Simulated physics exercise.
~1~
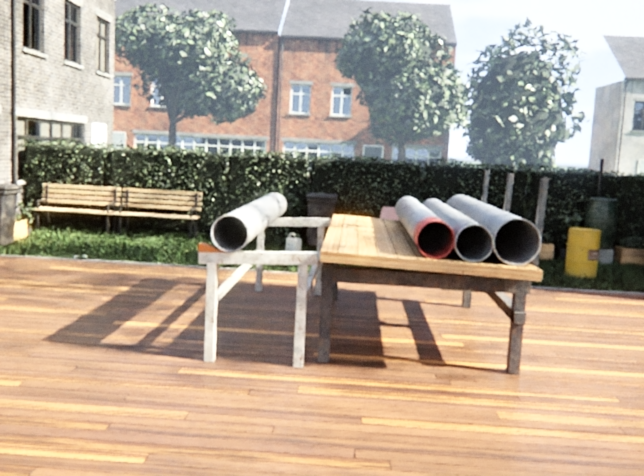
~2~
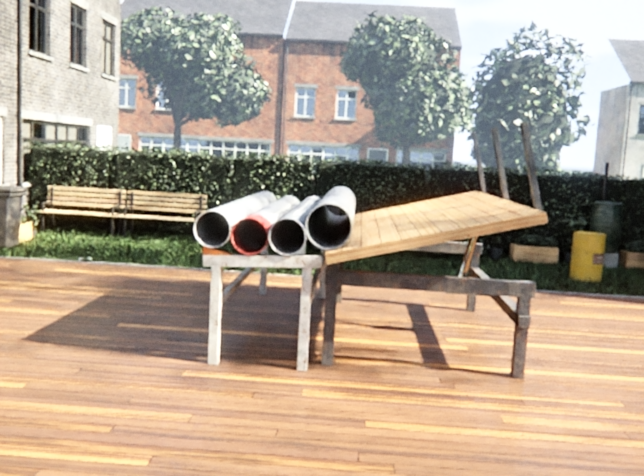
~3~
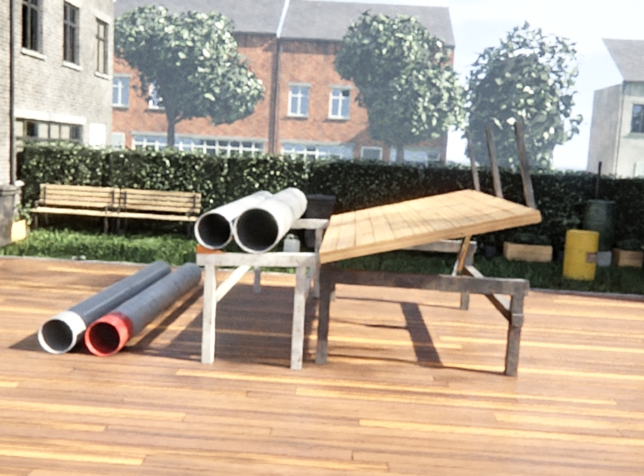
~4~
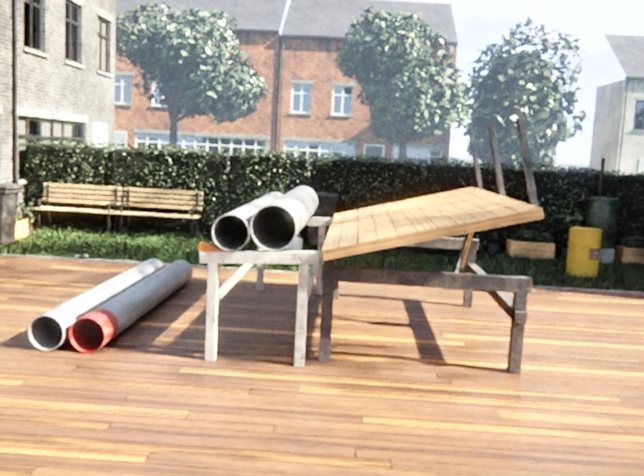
On a wooden patio before a hedge and brick houses, a table's plank top tilts toward a lower rack, and three pipes, one red-rimmed, roll left to join another there; the red-rimmed pipe and one grey pipe end on the ground, leaving two on the rack.
